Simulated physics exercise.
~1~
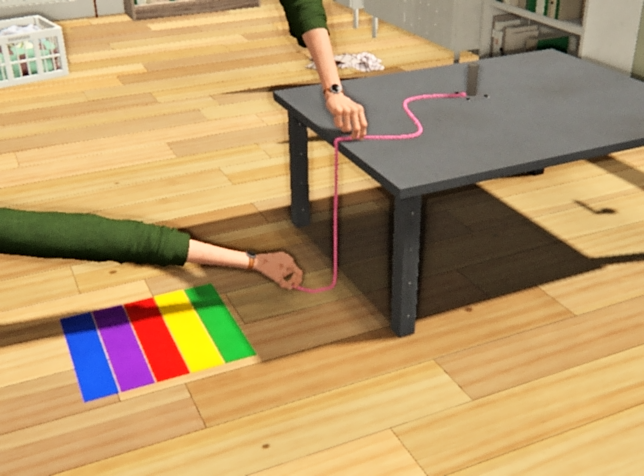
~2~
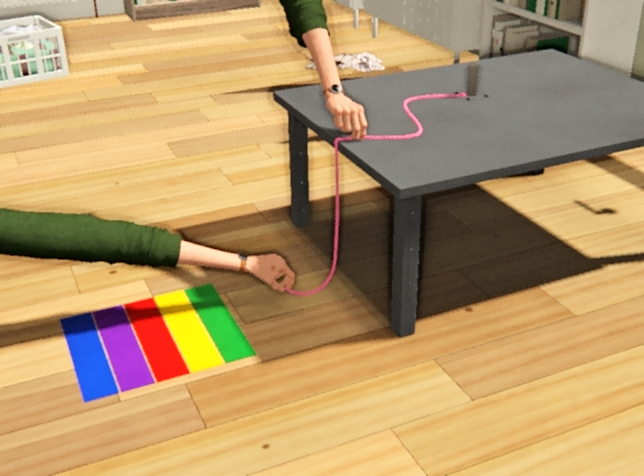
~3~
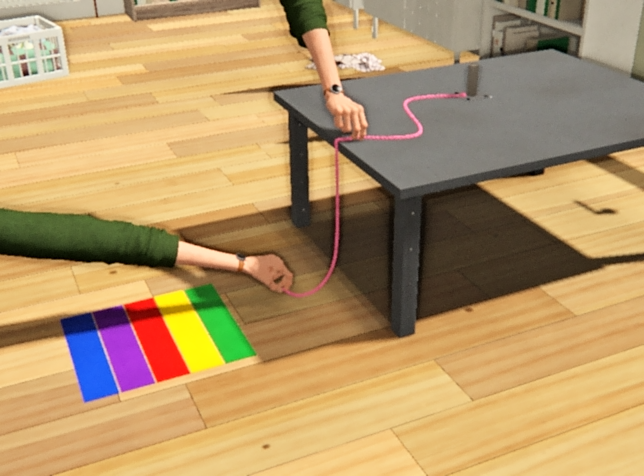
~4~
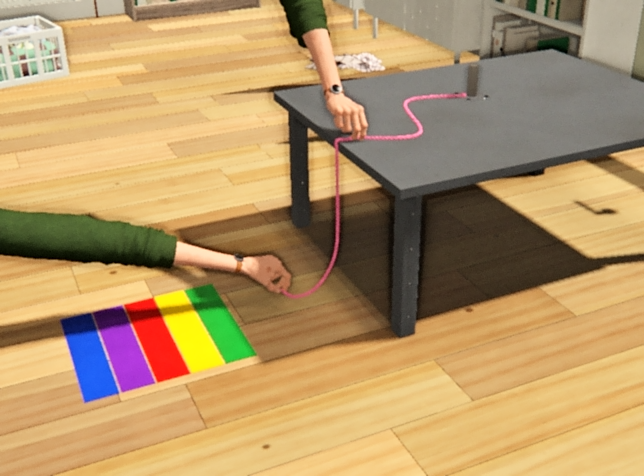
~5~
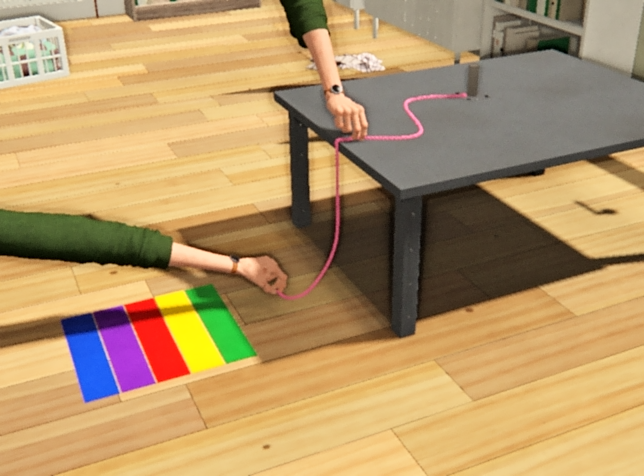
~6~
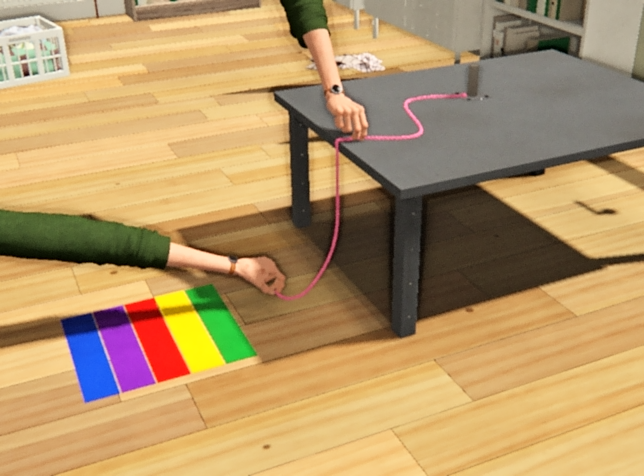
A bright pink cord winds across a dark grey table on a sunlit wooden floor, viewed from above in a room with a white basket at upper left. One green-sleeved hand rests on the cord at the table's edge, while another holds its hanging end near blue, purple, red, yellow and green strips. The lower hand edges slightly left, drawing the cord's end along, while the camera stays still.
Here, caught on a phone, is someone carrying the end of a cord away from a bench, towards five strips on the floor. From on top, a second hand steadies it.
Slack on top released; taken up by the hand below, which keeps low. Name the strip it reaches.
The purple strip.
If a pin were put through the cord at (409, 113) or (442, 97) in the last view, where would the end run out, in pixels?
The two answers, in sequence: (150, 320) and (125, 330).
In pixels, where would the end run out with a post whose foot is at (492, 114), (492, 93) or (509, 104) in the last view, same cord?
In that order: (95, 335), (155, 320) and (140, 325).
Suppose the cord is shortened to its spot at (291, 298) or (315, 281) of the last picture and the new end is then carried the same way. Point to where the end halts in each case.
One per try, the spots are (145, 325) and (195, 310).
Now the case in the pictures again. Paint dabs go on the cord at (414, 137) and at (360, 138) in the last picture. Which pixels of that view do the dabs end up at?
They go to (342, 135) and to (301, 168).
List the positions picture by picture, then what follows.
The first frame shows end (293, 286); green (232, 344); yellow (200, 353); red (166, 362); purple (132, 371); blue (96, 381).
The second frame shows end (285, 288); cord through (434, 96) (409, 113) (413, 136) (342, 140) (337, 207) (333, 268).
The third frame shows end (283, 289).
The fourth frame shows end (281, 289); cord through (434, 97) (409, 113) (413, 136) (343, 140) (338, 207) (330, 268).
The fifth frame shows end (277, 291).
The sixth frame shows end (275, 291); cord through (435, 97) (410, 113) (413, 136) (343, 140) (338, 208) (323, 269).
Early on, end near (187, 313); over yellow.
Midway, end near (146, 323); over red.
At the end of the slack, end near (119, 330); over purple. The purple one.
